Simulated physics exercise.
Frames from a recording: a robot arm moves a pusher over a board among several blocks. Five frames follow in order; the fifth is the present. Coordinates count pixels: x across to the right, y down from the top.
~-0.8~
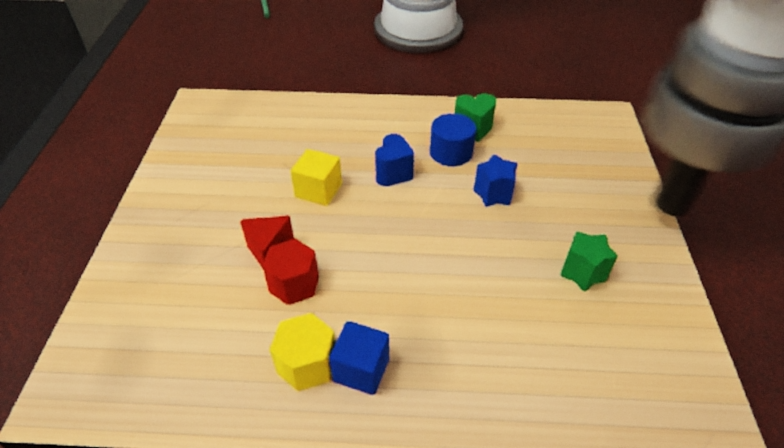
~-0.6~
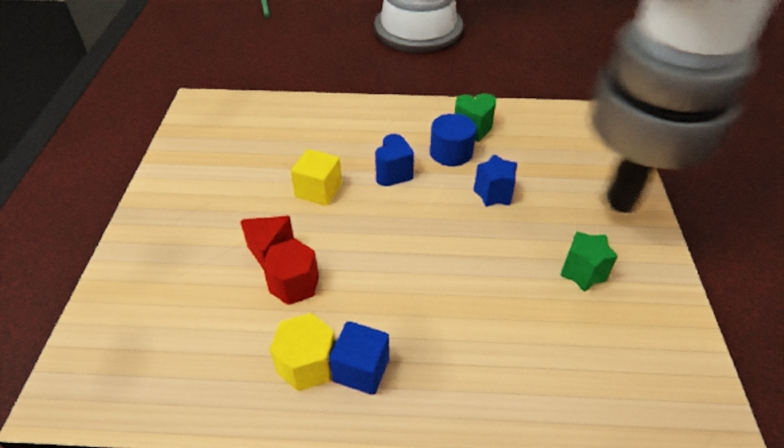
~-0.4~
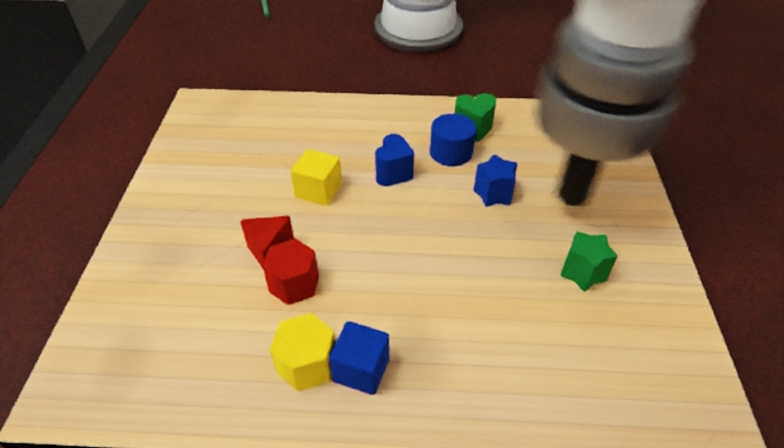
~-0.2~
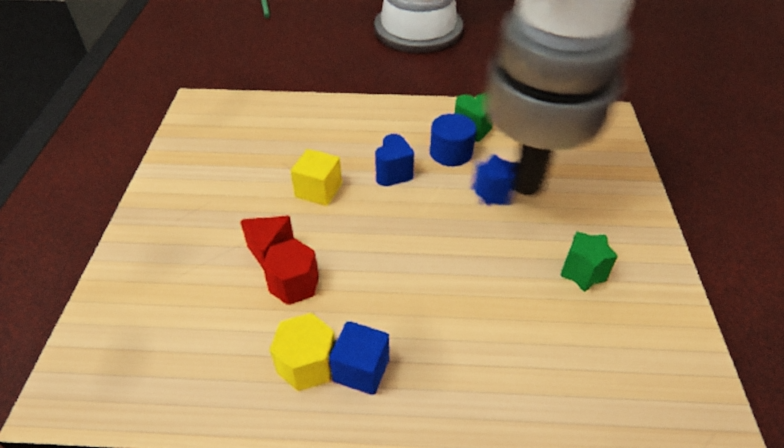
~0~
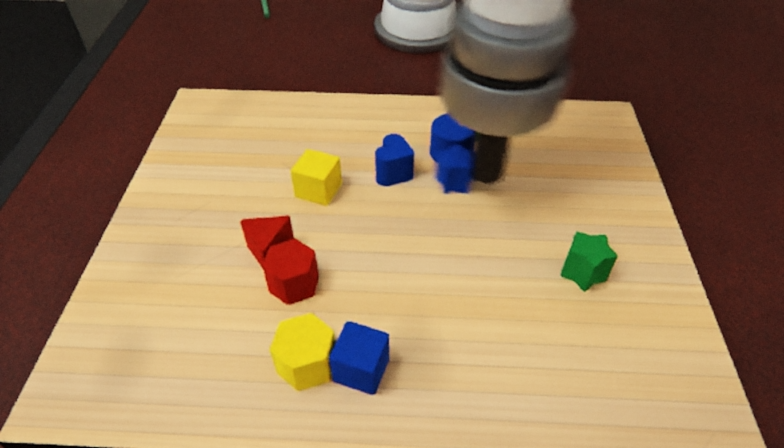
A robot arm moving left across a wooden board of colourful blocks, pushing the blue star leftward beside the blue cylinder.
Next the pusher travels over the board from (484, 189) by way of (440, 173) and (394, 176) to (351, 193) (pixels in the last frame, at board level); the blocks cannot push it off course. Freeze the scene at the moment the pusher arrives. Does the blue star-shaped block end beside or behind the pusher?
I'd say yes.
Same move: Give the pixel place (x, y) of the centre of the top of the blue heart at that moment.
It is going to be at (314, 134).
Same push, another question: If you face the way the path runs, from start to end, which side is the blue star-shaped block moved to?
It's set to shift right.
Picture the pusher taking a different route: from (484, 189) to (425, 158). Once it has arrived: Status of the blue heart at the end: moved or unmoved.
The blue heart moves.
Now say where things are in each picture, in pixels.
The first frame shows tip of the pusher (670, 205), middles of tops, yellow four-sided block (315, 163), blue heart (394, 148), blue circle (454, 126), blue star-shaped block (499, 168).
The second frame shows pusher (621, 202), nothing pushed.
The third frame shows pusher (573, 195), nothing pushed.
The fourth frame shows pusher (528, 185), nothing pushed.
The fifth frame shows pusher (487, 173), yellow four-sided block (315, 163), blue heart (394, 148), blue circle (454, 126), blue star-shaped block (458, 156).
The first path, step by step. One third of the way, pusher (441, 157); blue heart (378, 146); blue circle (450, 123); blue star-shaped block (411, 142).
Two thirds of the way, pusher (394, 160); blue heart (333, 140); blue circle (450, 123); blue star-shaped block (366, 141).
At the end, pusher (350, 177); yellow four-sided block (309, 165); blue heart (314, 134), turned 45° clockwise; blue circle (450, 123); blue star-shaped block (342, 146), turned 45° clockwise.
